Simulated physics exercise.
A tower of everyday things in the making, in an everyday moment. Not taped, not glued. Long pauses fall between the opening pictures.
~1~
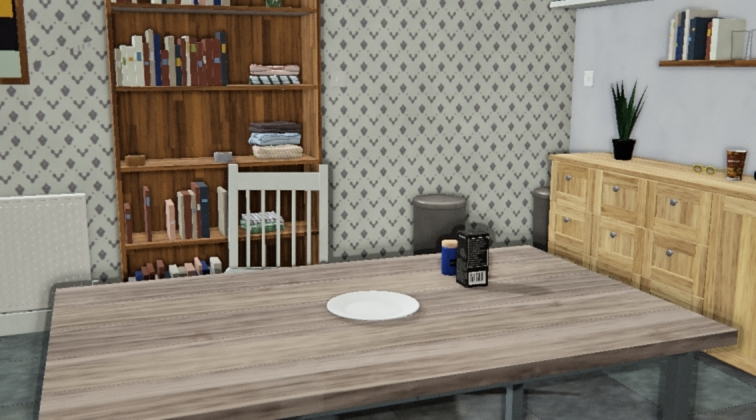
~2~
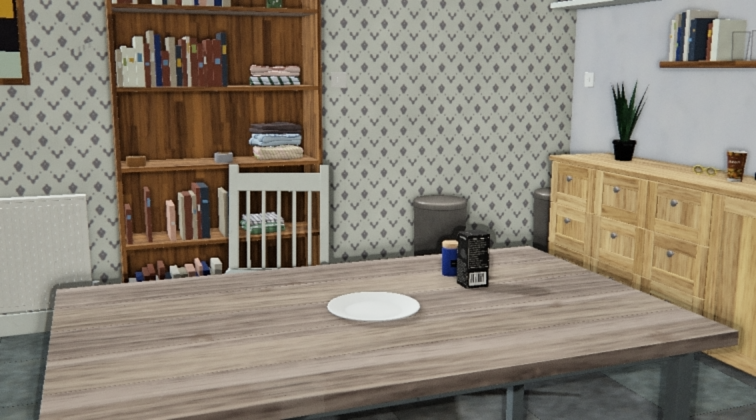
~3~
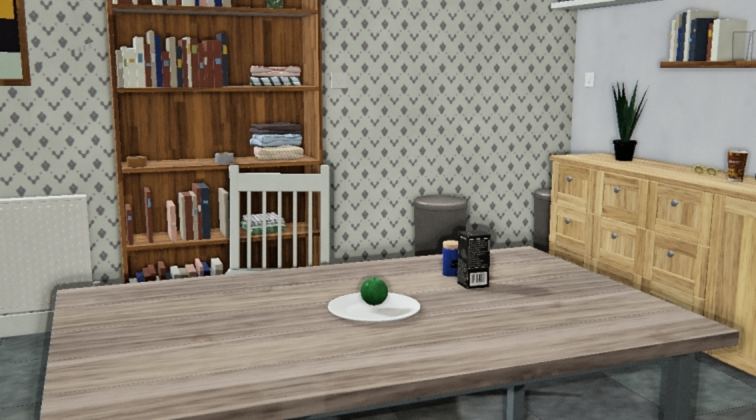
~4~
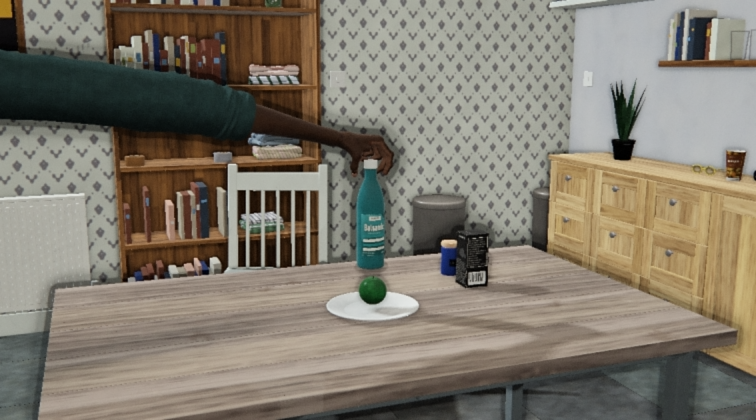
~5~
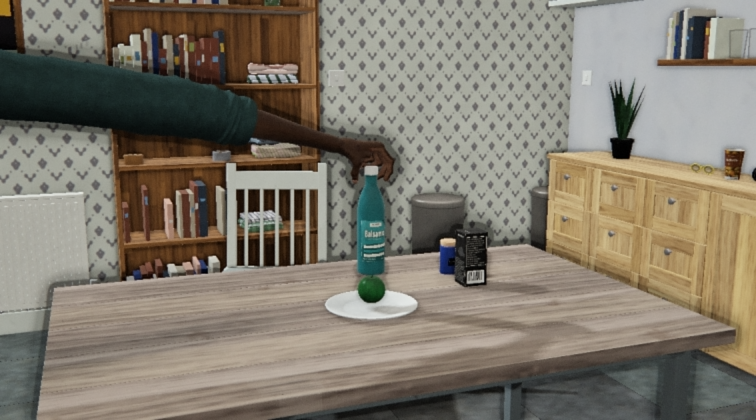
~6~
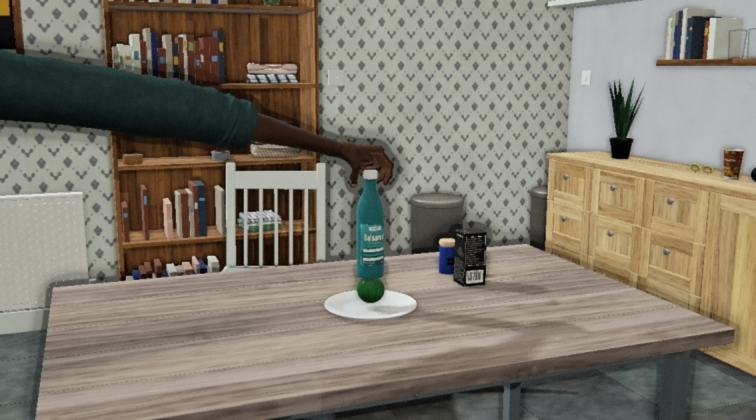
A dining room with patterned wallpaper, a wooden bookcase and a pale sideboard is seen from a fixed spot slightly above a wooden table. A white plate sits mid-table, with a blue jar and black carton to its right. A green apple appears on the plate, then a dark-sleeved arm from the left lowers a turquoise bottle slightly onto it, still gripping the top.
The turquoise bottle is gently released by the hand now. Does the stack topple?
Insecure.
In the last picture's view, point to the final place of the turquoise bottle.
Around (298, 302).
Then, 0.80 s later than the last frame, turquoise bottle tilted by 42° near (334, 238).
Then, 0.90 s later than the last frame, turquoise bottle now fallen.
When it is over, fallen, turquoise bottle; the other 4 as before. End places, in pixels of the last picture, turquoise bottle near (298, 302). The pile loses its balance.
